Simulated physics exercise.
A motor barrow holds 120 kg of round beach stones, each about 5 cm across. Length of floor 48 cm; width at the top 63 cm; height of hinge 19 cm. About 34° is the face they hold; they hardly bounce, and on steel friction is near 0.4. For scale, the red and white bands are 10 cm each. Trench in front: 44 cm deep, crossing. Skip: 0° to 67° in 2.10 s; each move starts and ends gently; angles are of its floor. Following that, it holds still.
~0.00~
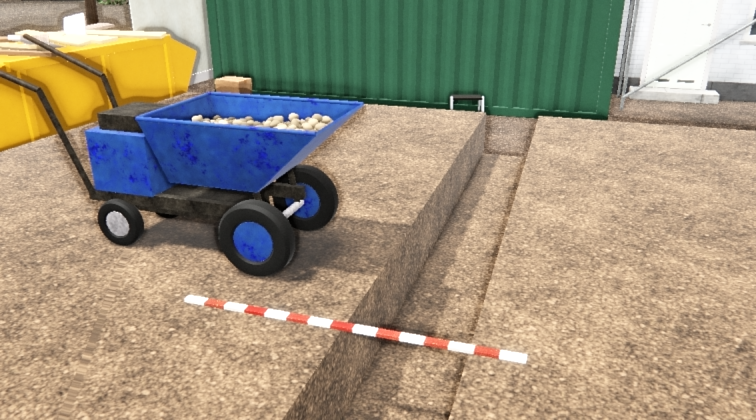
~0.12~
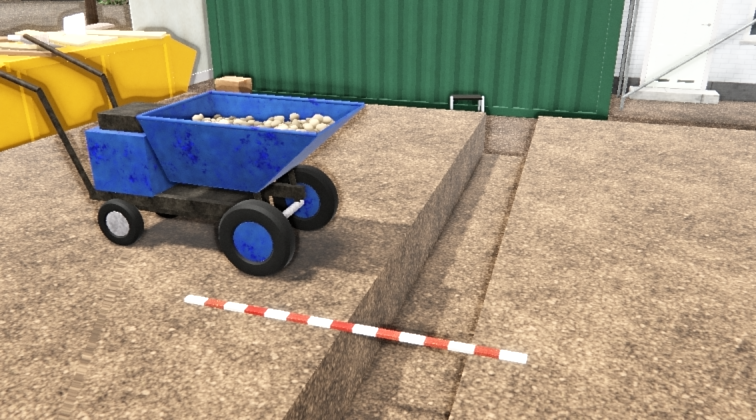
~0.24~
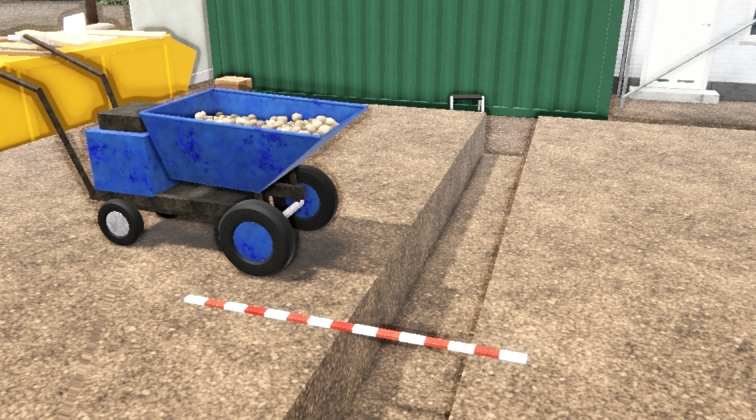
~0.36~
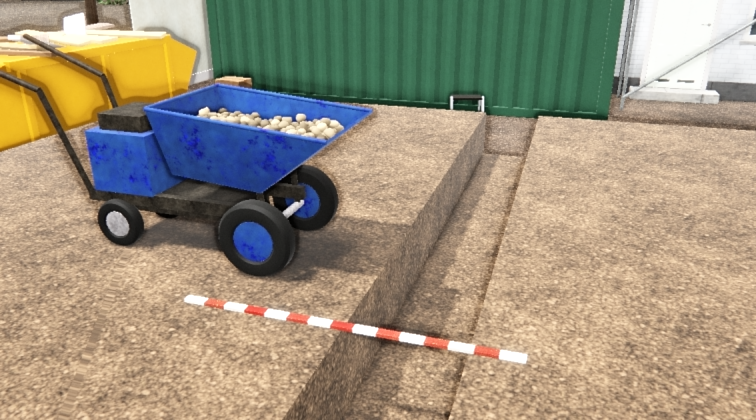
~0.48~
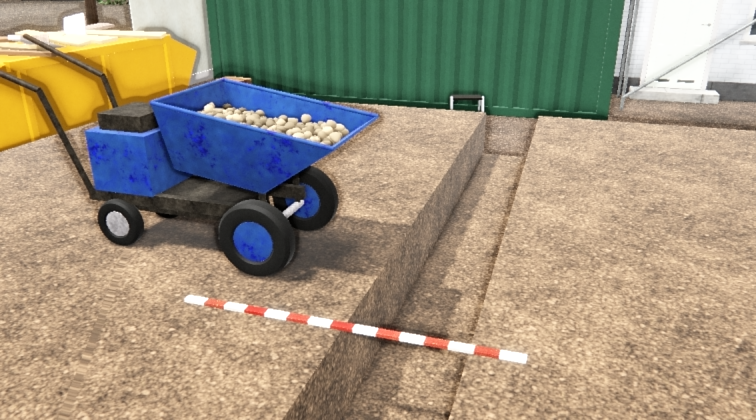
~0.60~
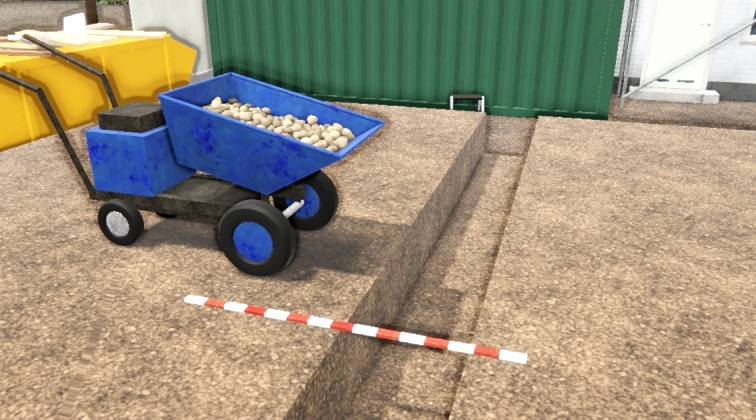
At the start, a blue motor barrow loaded with round, pale stones stands beside a trench, its skip level behind a red and white striped pole on the ground. The skip then slowly tilts forward to the right, its back end rising while the wheels stay still and the stones remain inside.
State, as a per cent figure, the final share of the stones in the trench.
The final share is about 100 per cent.
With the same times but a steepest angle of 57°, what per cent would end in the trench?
Some 100 in a hundred, I'd say.
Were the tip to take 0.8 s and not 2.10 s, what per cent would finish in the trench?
Then roughly 100 percent.
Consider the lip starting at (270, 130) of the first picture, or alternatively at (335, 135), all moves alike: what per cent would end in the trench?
85 and 100 %.
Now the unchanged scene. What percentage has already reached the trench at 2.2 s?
Some 70 per cent of the load by that point.
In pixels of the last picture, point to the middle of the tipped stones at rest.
The resting stones are centred at roughly (448, 339).
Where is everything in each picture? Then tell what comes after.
Lip at (316, 134), floor tilted 0°, highest stones at (299, 123), in the first picture.
Lip at (317, 135), floor tilted 1°, highest stones at (298, 124); the stones move at 0.1 m/s on average, in the second picture.
The skip is at 2°, its lip at (321, 138); the top of the load is at (290, 124); the stones move at 0.2 m/s on average, in the third picture.
The skip is at 5°, its lip at (326, 143); the top of the load is at (242, 118); the stones move at 0.2 m/s on average, in the fourth picture.
Lip at (334, 149), floor tilted 9°, highest stones at (219, 114); the stones move at 0.3 m/s on average, in the fifth picture.
Lip at (342, 158), floor tilted 13°, highest stones at (223, 108); the stones move at 0.3 m/s on average, in the sixth picture.
After 1.6 s the floor is at 57°; 98 % in the skip, 2 % in the trench; the foremost stones are at (407, 248).
After 2.2 s the floor is at 67°; 31 % in the skip, 69 % in the trench; the foremost stones are at (486, 325).
After 2.5 s the floor is at 67°; 6 % in the skip, 94 % in the trench; the foremost stones are at (480, 340).
After 4.5 s the floor is at 67°; 0 % in the skip, 100 % in the trench; the foremost stones are at (478, 352).
